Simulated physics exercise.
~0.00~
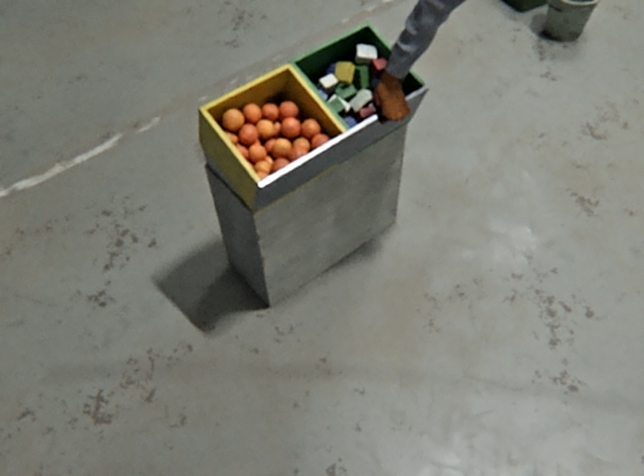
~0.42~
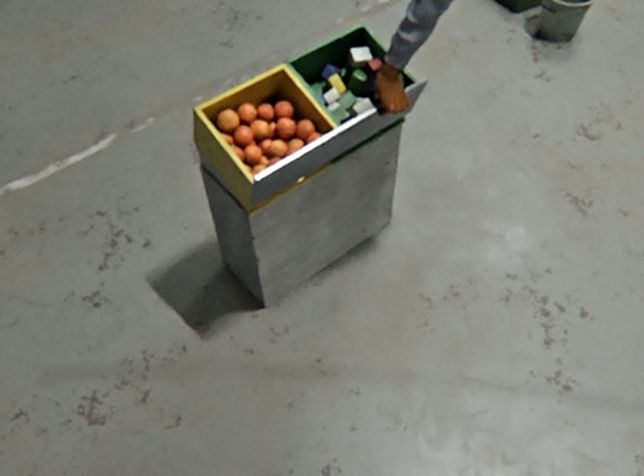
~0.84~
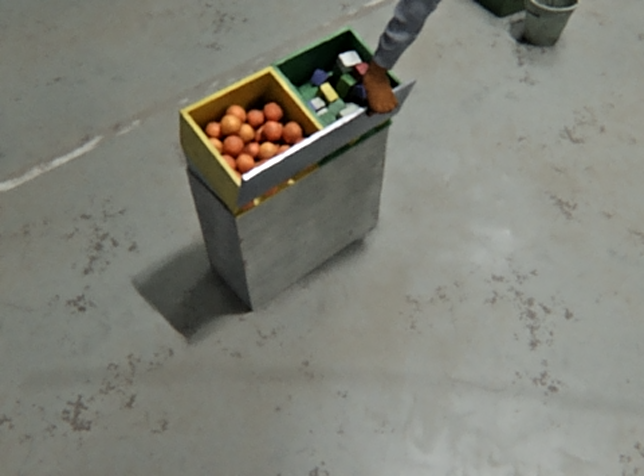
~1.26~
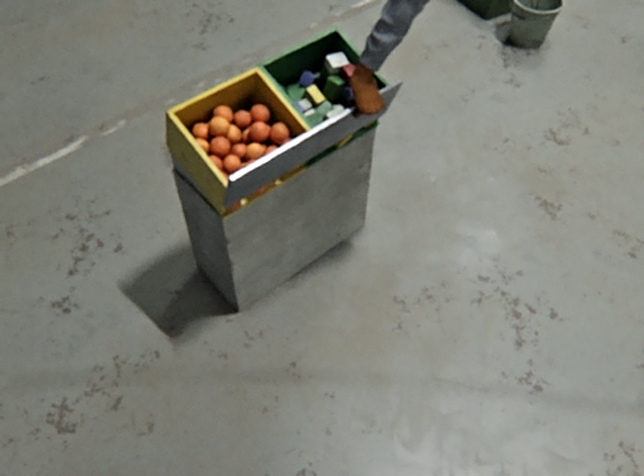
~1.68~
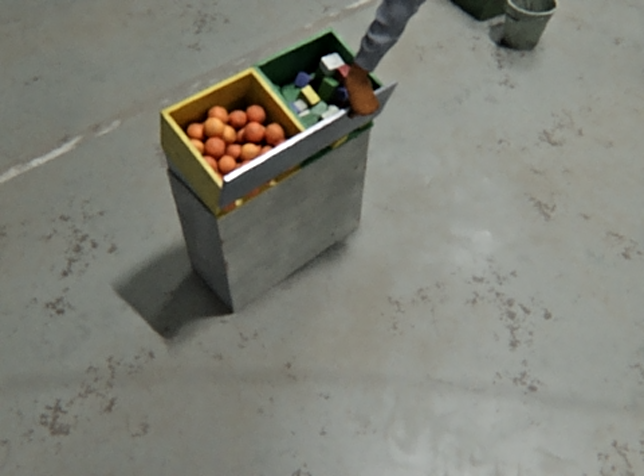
A gray gate along the front of a yellow bin of orange balls and a green bin of toy bricks was raised slightly by a gloved hand, then stayed put, and everything remained inside the bins on their gray stand.
